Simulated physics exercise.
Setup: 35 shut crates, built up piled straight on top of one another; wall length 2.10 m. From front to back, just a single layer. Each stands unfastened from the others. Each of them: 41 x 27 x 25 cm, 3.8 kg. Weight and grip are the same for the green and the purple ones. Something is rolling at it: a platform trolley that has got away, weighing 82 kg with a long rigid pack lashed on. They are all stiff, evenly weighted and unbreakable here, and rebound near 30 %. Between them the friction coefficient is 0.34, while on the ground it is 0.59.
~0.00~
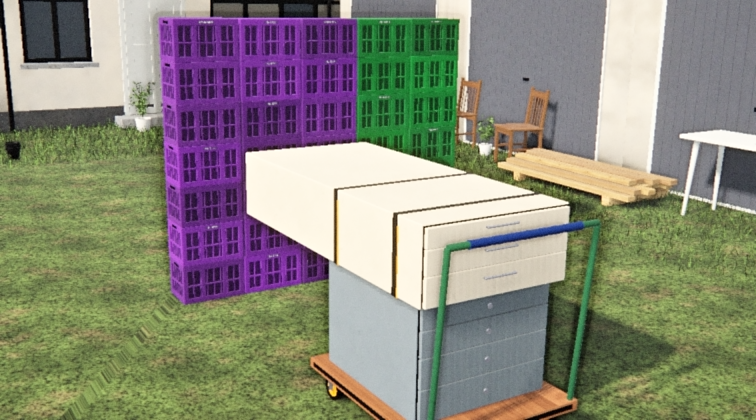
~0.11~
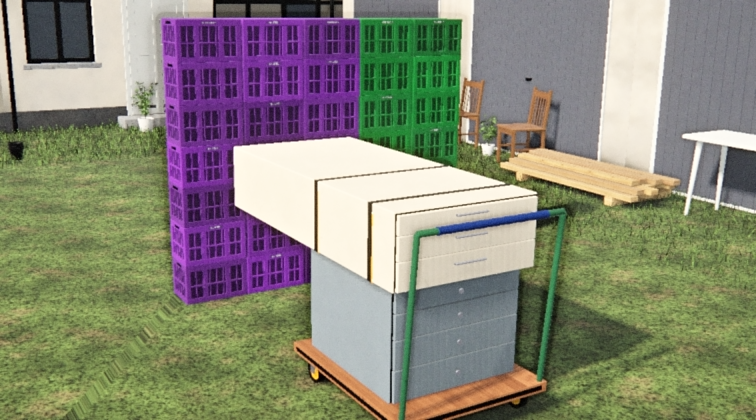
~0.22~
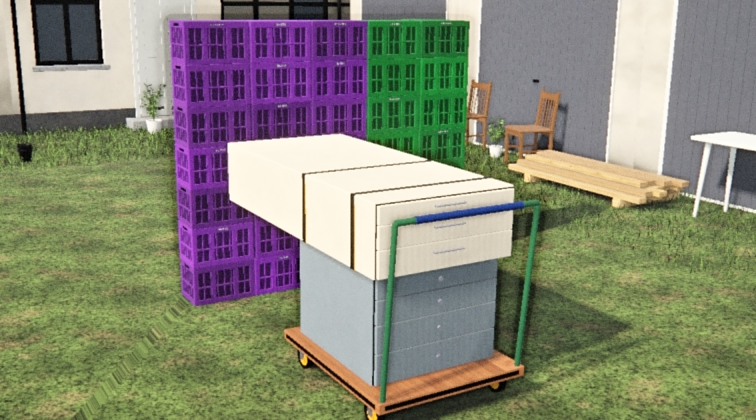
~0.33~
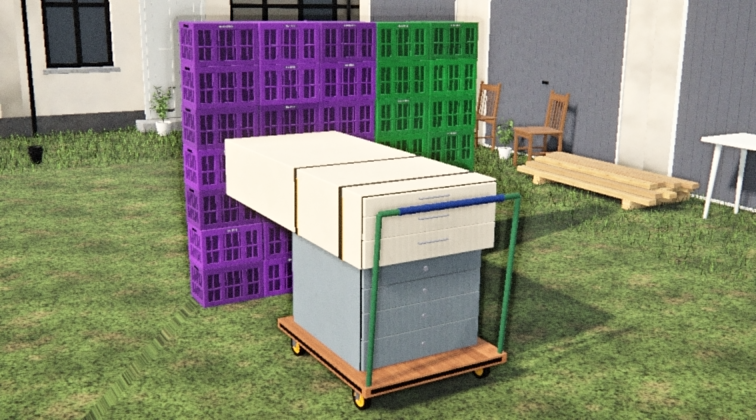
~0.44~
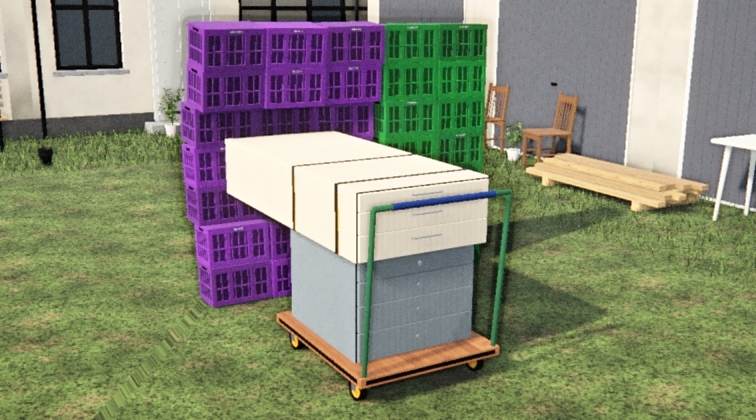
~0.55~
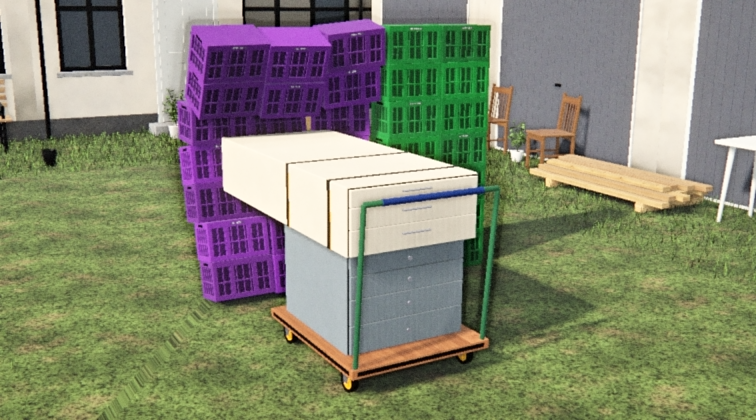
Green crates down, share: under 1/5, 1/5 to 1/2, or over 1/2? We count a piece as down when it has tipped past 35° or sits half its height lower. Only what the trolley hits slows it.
Under 1/5.
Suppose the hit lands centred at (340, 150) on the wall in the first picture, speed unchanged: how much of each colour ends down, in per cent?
For green it's 40 per cent, for purple 60 per cent.
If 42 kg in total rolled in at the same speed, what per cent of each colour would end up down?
Green 0, purple 90 per cent.
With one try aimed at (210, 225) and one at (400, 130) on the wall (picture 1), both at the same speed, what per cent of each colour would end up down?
You'd get green at 0 followed by 80, and purple at 60 followed by 20 percent.
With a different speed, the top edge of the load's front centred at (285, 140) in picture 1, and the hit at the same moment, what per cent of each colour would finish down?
Then green 0, purple 90 per cent.
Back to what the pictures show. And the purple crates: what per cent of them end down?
Purple: 80%.
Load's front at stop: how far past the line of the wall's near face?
Something like 105 cm.
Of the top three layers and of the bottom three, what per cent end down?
60 % and 30 %.
Around 0.66 s, load 39 cm past the wall's line, still rolling; none of the 14 green crates down (4 of 35 in all colours); top green crate unmoved; top purple crate tipped 39°, 21 cm lower.
Around 0.88 s, load 62 cm past the wall's line, still rolling; none of the 14 green crates down (16 of 35 in all colours); top green crate unmoved; top purple crate on its side.
Around 1.20 s, load 86 cm past the wall's line, still rolling; none of the 14 green crates down (17 of 35 in all colours); top green crate unmoved; top purple crate on its side.
Around 1.70 s, load 1.03 m past the wall's line, still rolling; none of the 14 green crates down (17 of 35 in all colours); top green crate unmoved; top purple crate on its side.
Finally (3.0 s), load 1.04 m past the wall's line, stopped; none of the 14 green crates down (17 of 35 in all colours); top green crate unmoved; top purple crate on its side. That is 0 per cent. Seen by the last camera, middles, top green crate near (407, 44), top purple crate near (236, 112).
